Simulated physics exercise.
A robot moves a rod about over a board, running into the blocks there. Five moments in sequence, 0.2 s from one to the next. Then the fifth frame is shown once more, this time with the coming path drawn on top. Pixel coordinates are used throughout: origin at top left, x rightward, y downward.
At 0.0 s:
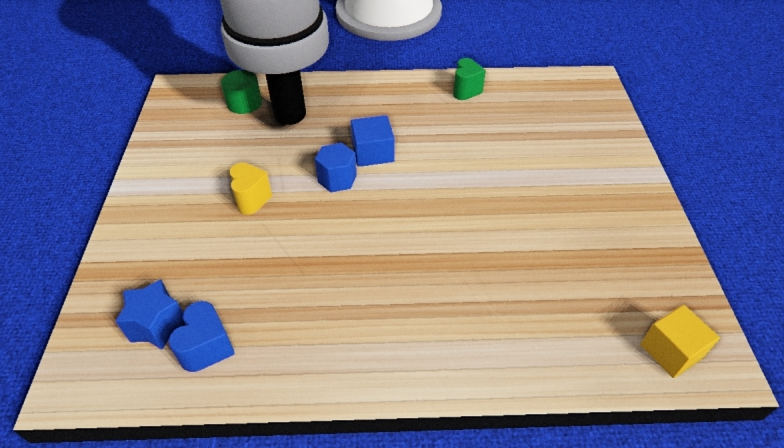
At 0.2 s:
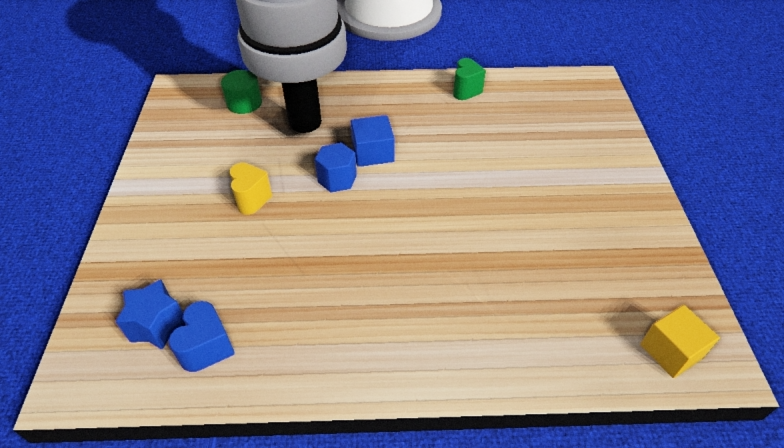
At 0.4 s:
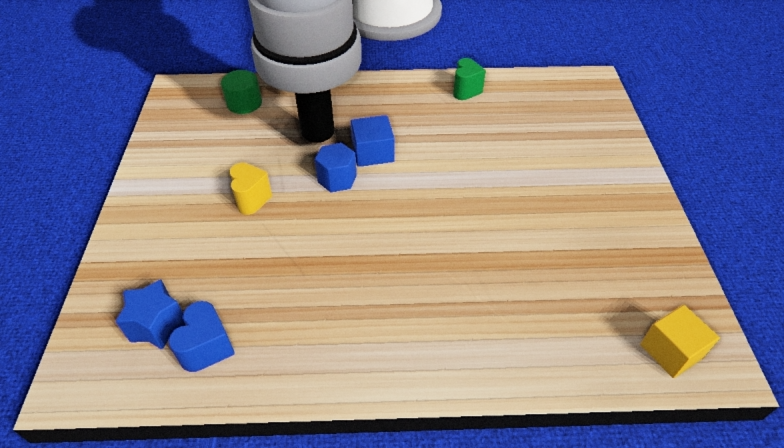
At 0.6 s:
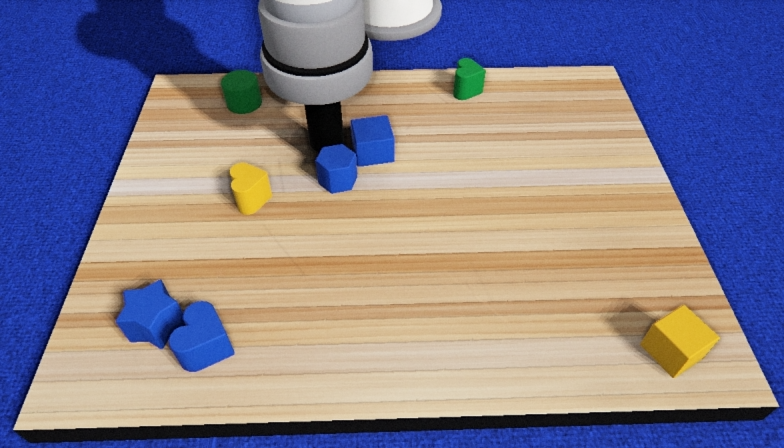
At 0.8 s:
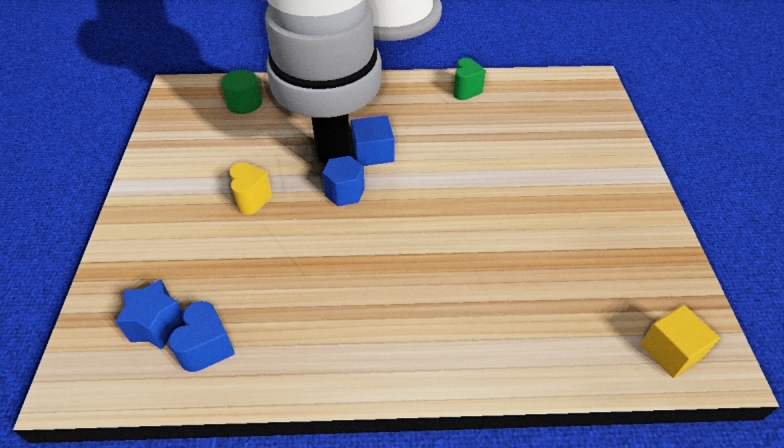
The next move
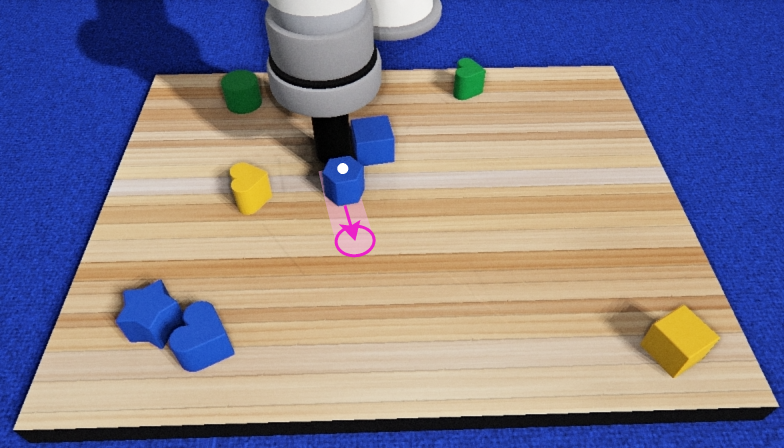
The video shows a robot arm moving a black rod down and to the right over a wooden board of coloured blocks, then pushing a blue hexagon slightly toward the viewer while the other blocks stay still.
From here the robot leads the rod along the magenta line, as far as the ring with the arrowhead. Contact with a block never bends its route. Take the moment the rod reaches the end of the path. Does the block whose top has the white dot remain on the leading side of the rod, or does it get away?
That block remains ahead.
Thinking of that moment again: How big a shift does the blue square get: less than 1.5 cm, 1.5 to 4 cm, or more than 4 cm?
It's set to move under 1.5 cm.
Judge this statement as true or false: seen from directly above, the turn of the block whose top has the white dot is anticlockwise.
True
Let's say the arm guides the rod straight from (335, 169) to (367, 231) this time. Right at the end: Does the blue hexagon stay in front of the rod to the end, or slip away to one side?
By the time the path ends, the blue hexagon is still sitting right in front of the rod.
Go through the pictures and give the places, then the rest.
In the first picture, lower end of the rod (290, 116), tops of blocks, blue hexagon (335, 155), blue square (372, 128).
In the second picture, rod (306, 124), blocks as before.
In the third picture, rod (318, 133), blocks as before.
In the fourth picture, rod (327, 144), blue hexagon (336, 156).
In the fifth picture, rod (334, 155), blue hexagon (343, 169), blue square (372, 128).
The drawn path runs straight from (335, 169) to (355, 241); the dot is on the blue hexagon.
On the path given first. One third of the way, rod (340, 178); blue hexagon (353, 192), turned 15° anticlockwise.
Two thirds of the way, rod (347, 202); blue hexagon (365, 217), turned 25° anticlockwise.
At the end, rod (354, 227); blue hexagon (377, 243), turned 35° anticlockwise; blue square not moved.
